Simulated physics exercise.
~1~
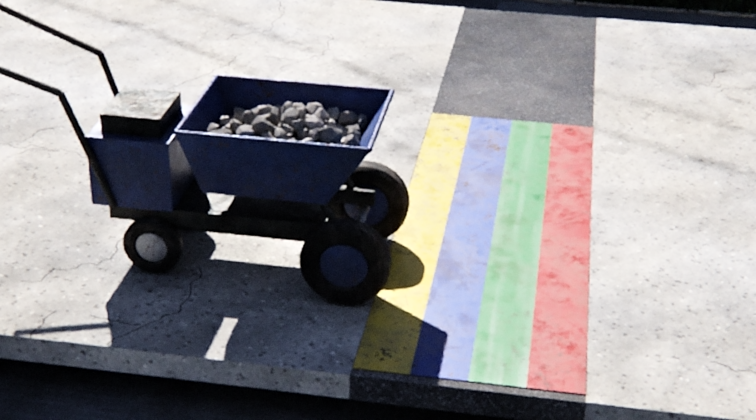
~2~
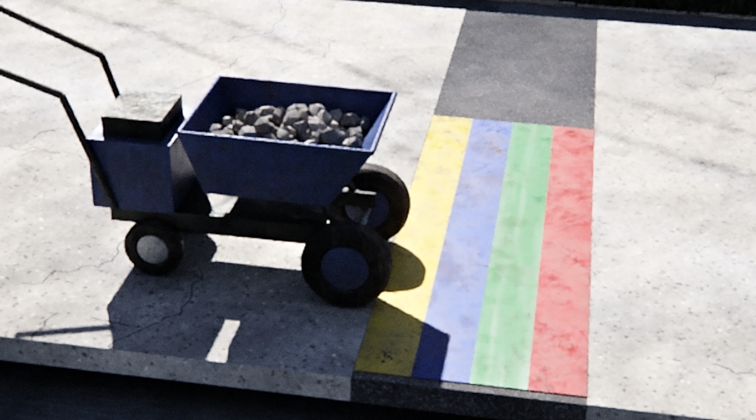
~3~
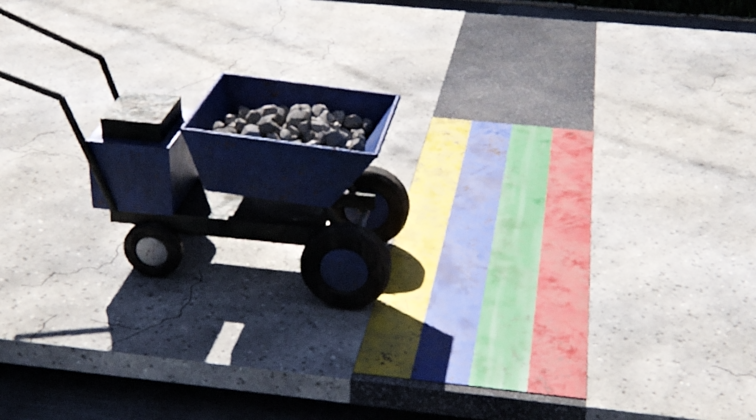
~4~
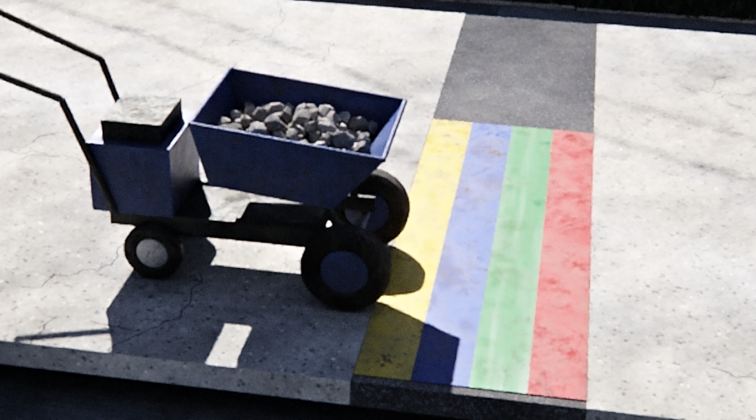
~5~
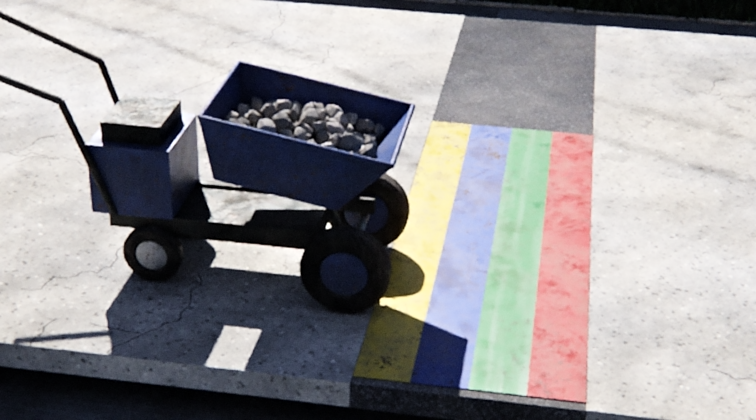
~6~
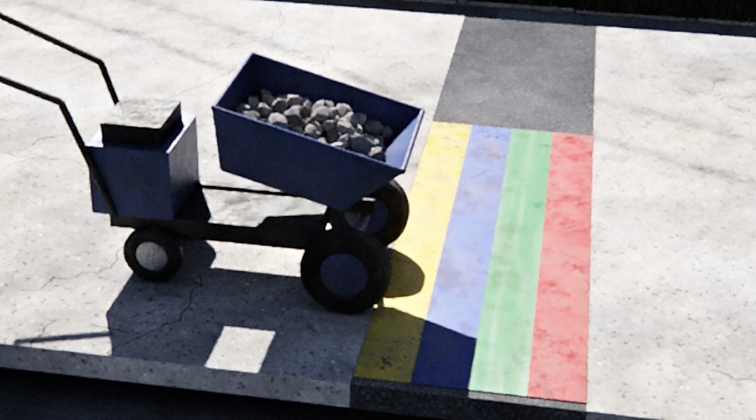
Blue skip of broken stones on a motor barrow tilting gradually toward the right, beside yellow, blue, green and red ground strips.
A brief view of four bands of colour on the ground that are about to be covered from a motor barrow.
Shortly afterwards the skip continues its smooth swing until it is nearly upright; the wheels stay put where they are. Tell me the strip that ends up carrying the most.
Green.
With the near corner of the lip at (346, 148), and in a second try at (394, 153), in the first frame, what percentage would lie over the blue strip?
30 % and 0 %, in that order.
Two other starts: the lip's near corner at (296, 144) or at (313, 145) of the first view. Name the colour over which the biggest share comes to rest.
First attempt: The strip in blue. Second attempt: That blue strip.
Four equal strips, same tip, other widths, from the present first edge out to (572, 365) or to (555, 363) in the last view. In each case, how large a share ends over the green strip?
Roughly 40 per cent, then roughly 30 per cent.
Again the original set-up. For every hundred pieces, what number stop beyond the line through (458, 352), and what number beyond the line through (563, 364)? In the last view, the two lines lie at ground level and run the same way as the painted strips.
90 % and 20 %.
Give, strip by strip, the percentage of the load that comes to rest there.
Approximate shares - yellow strip 0, blue strip 15, green strip 40, red strip 30.
Shortly afterwards, skip tipped steeply; the whole lot in the skip.
Next, skip tipped steeply; all but a few in the skip; a little over the green strip; only a few over the red strip; only a few falling.
Some moments later, skip tipped right over; near a third in the skip; only a few over the blue strip; near a third over the green strip; near a quarter over the red strip; only a few falling; a little off the paint.
In the end, skip tipped right over; only a few in the skip; none at all over the yellow strip; near a quarter over the blue strip; near a third over the green strip; near a quarter over the red strip; a little off the paint.
